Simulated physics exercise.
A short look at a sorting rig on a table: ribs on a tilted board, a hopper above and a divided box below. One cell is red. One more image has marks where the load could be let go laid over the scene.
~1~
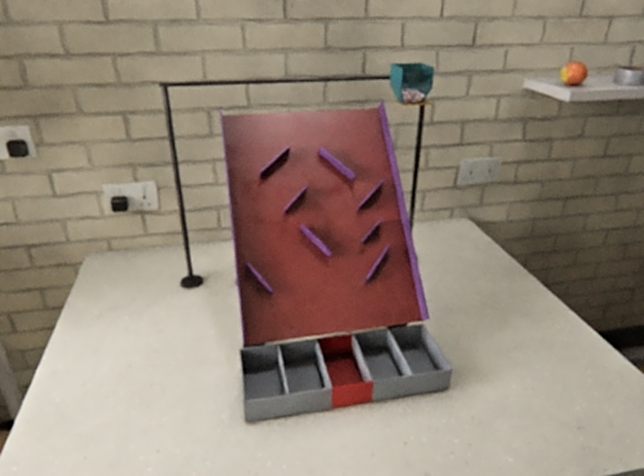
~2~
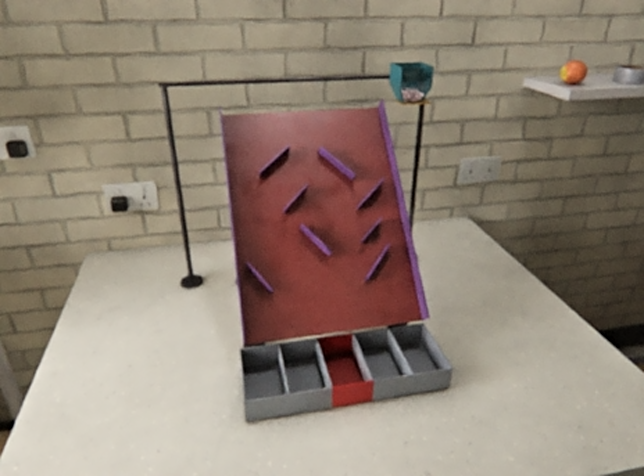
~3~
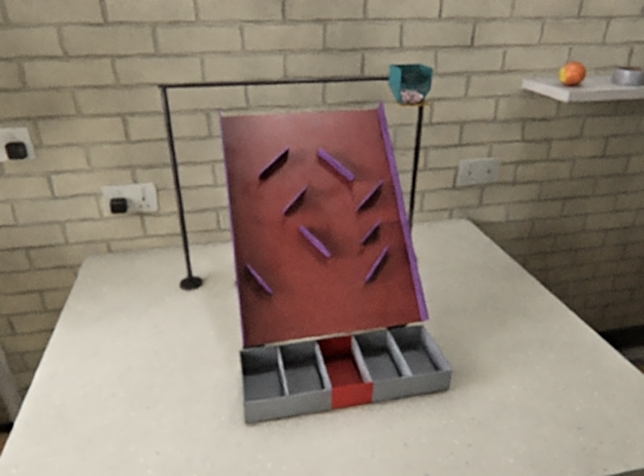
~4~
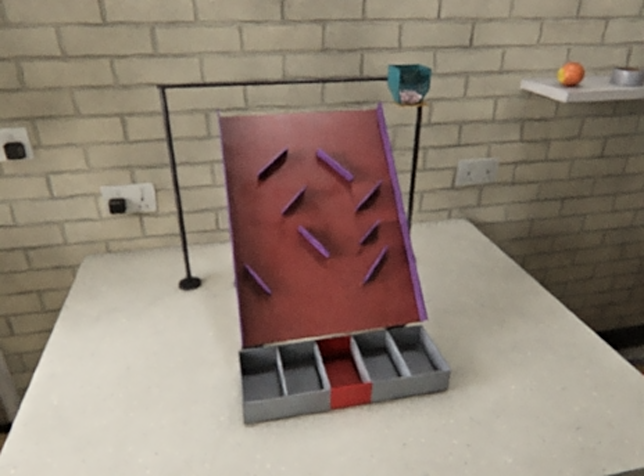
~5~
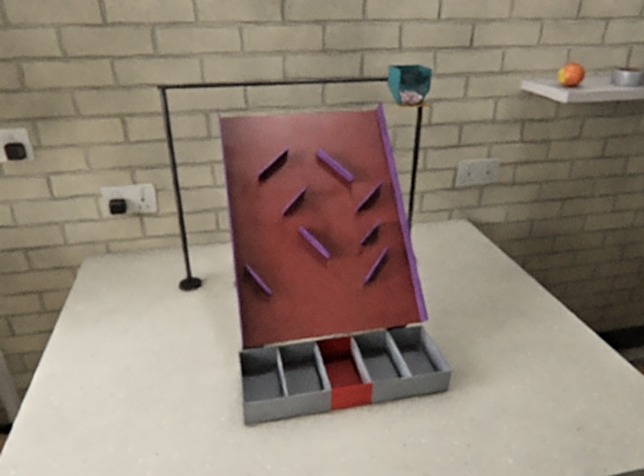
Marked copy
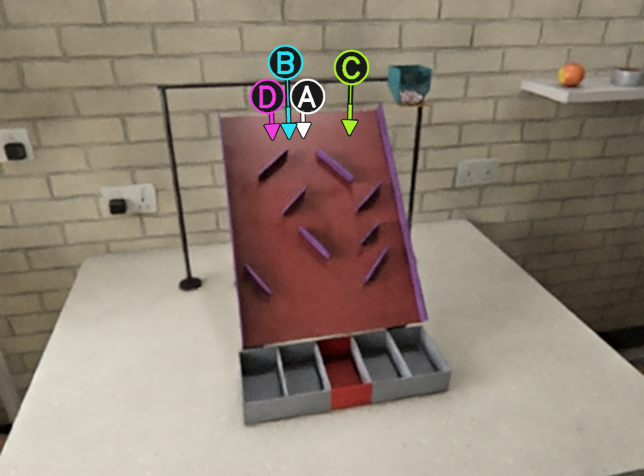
Tilted red board with purple ribs standing above a divided grey box with one red cell, nothing visibly moving.
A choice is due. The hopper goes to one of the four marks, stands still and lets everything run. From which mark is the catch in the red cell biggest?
C works best here.
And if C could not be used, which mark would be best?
Mark A.
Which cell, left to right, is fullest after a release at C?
The third.
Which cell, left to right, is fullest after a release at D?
The first.
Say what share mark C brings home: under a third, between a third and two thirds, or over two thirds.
Between a third and two thirds.
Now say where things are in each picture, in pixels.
The first frame shows hopper near (407, 96), sugar pearls, door shut.
The second frame shows ribs (260, 171) to (289, 145), (321, 147) to (355, 175), (285, 209) to (308, 184).
The third frame shows ribs (359, 207) to (383, 180), (301, 225) to (331, 254), (363, 241) to (381, 219).
The fourth frame shows ribs (245, 264) to (271, 292), (366, 280) to (388, 245).
The fifth frame shows red cell near (351, 395), number 3 of 5 from the left.
On the marked copy, mark A meets the board at (303, 132); mark B meets the board at (288, 133); mark C meets the board at (349, 129); mark D meets the board at (272, 134).
Choosing A, close to a third in the red cell, close to half in other cells, a small share outside the box.
Choosing B, close to a quarter in the red cell, close to two thirds in other cells, a small share outside the box.
Choosing C, close to half in the red cell, close to a third in other cells, a small share outside the box.
Choosing D, a small share in the red cell, the bulk in other cells, a small share outside the box.
